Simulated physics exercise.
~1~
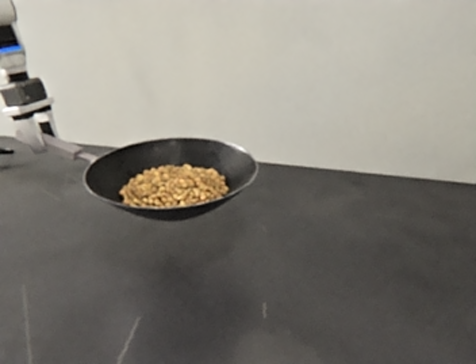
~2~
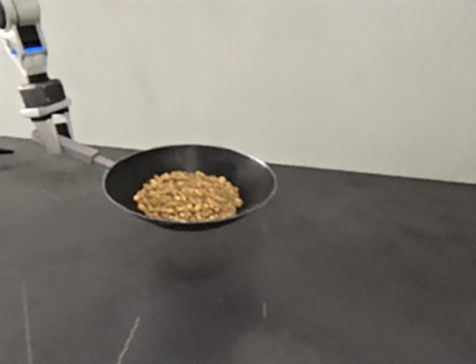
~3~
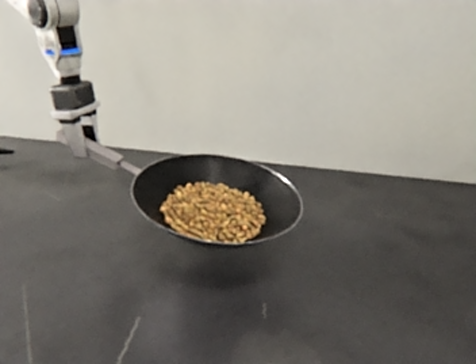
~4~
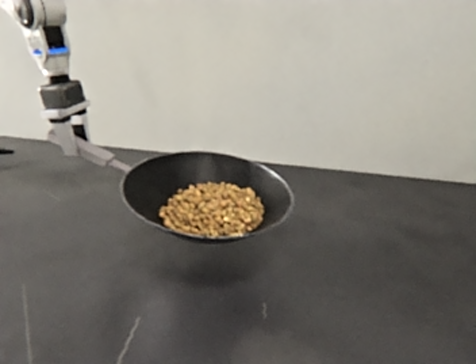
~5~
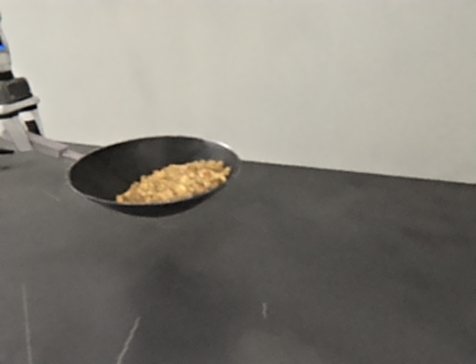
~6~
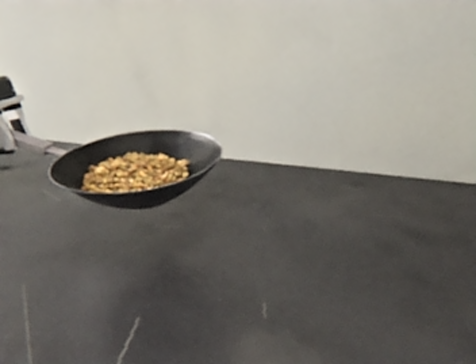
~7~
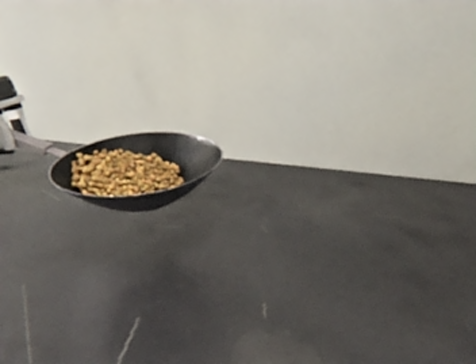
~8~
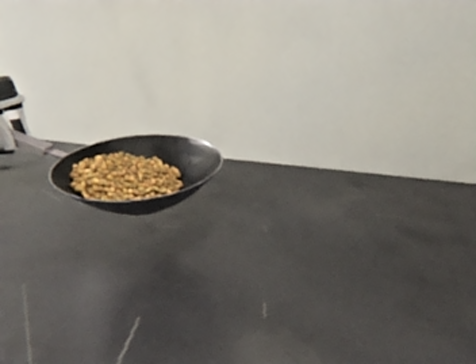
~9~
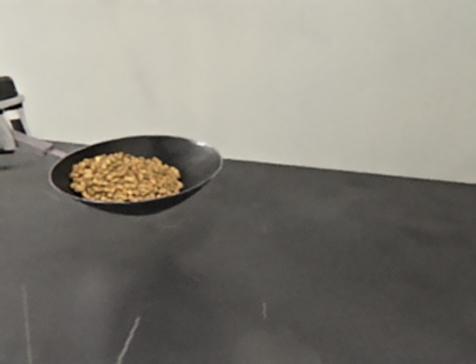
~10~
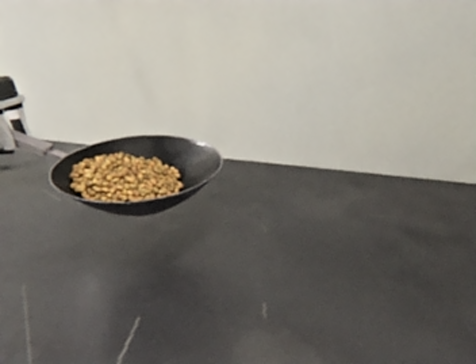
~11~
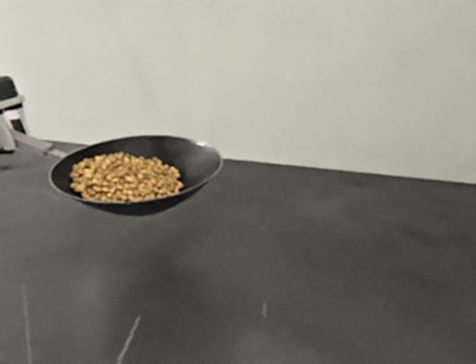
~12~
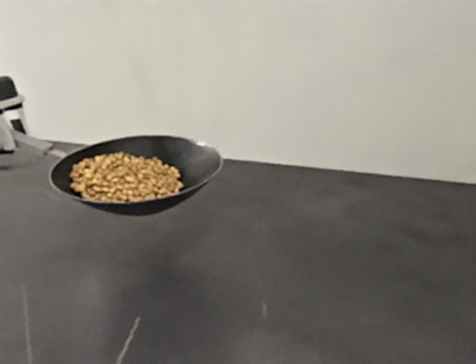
A robot arm swings a black wok of chickpeas right, then back left, and holds still.
